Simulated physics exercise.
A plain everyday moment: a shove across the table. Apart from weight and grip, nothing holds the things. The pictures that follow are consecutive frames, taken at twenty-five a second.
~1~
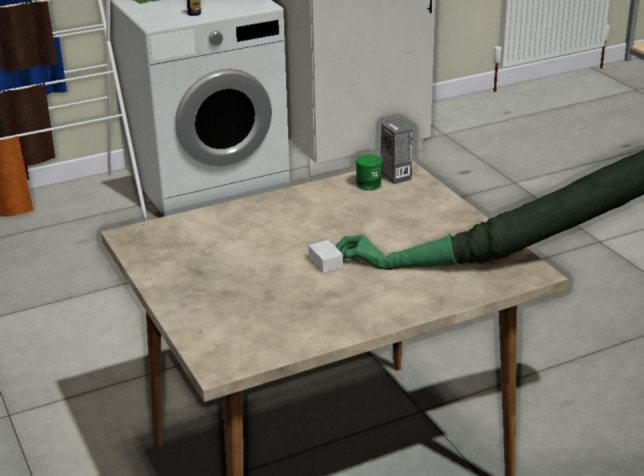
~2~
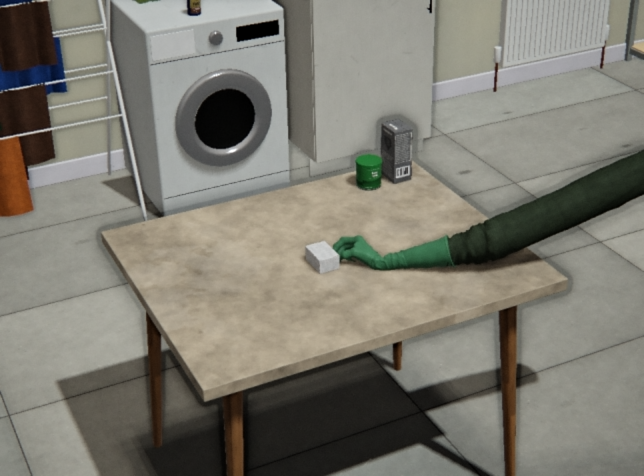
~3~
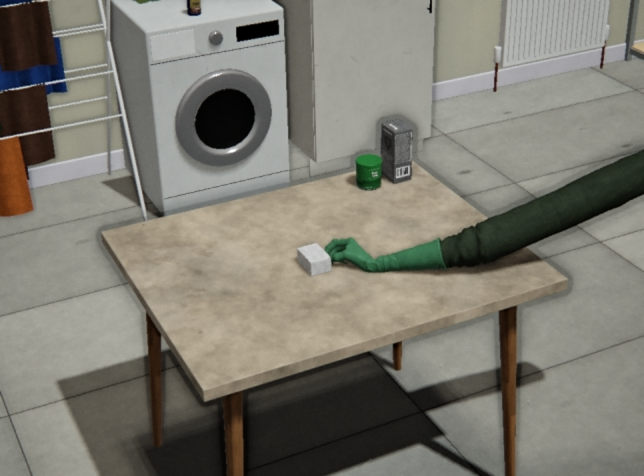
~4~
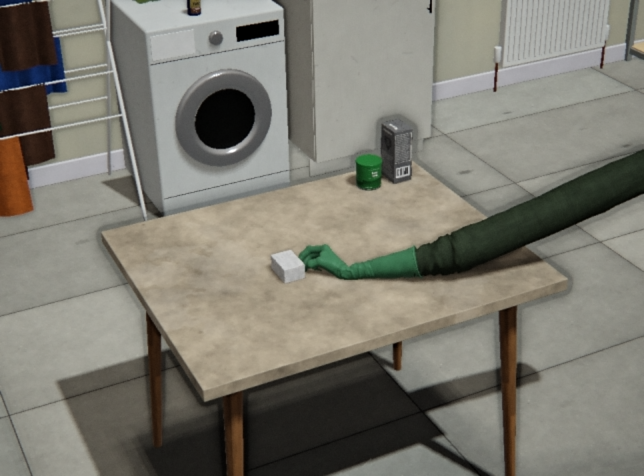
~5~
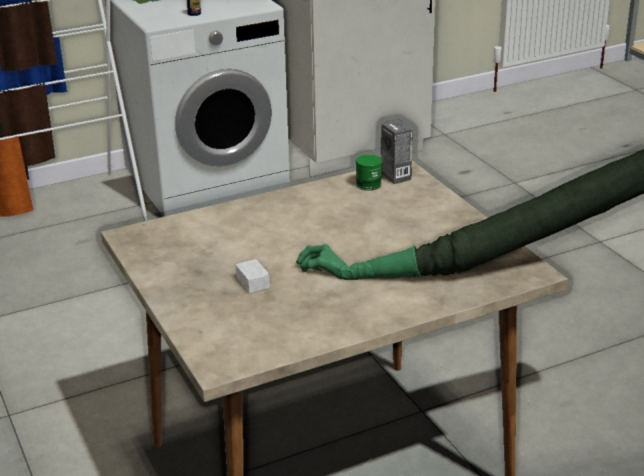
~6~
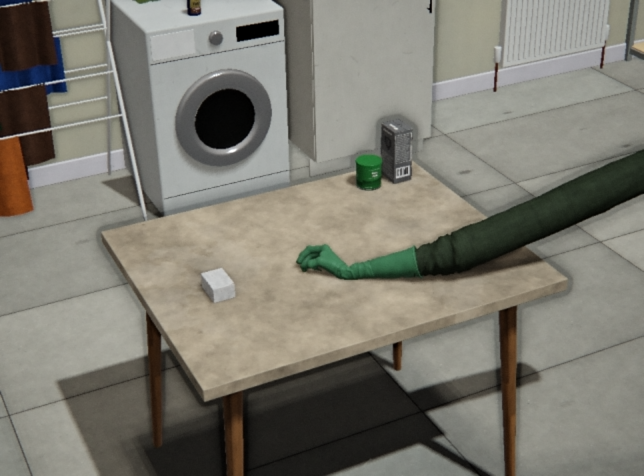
A white block is pushed slowly leftward across a table by a green-gloved hand, then slides on away from the hand toward the viewer's left, while the hand stays still and a green tin and a box stand behind.
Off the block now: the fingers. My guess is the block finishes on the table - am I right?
No, it finishes off the table.
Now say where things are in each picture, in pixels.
Under the hand; white block (326, 256), in the first frame.
Under the hand; white block (322, 257), in the second frame.
Under the hand; white block (314, 260), in the third frame.
White block (288, 267), in the fourth frame.
White block (253, 276) slid about its own width, in the fifth frame.
White block (218, 285) slid well along, in the sixth frame.
Then, 0.30 s after the last picture, white block now off the table.
Then, 0.50 s after the last picture, things are still on the move.
By the end, off the table, white block.
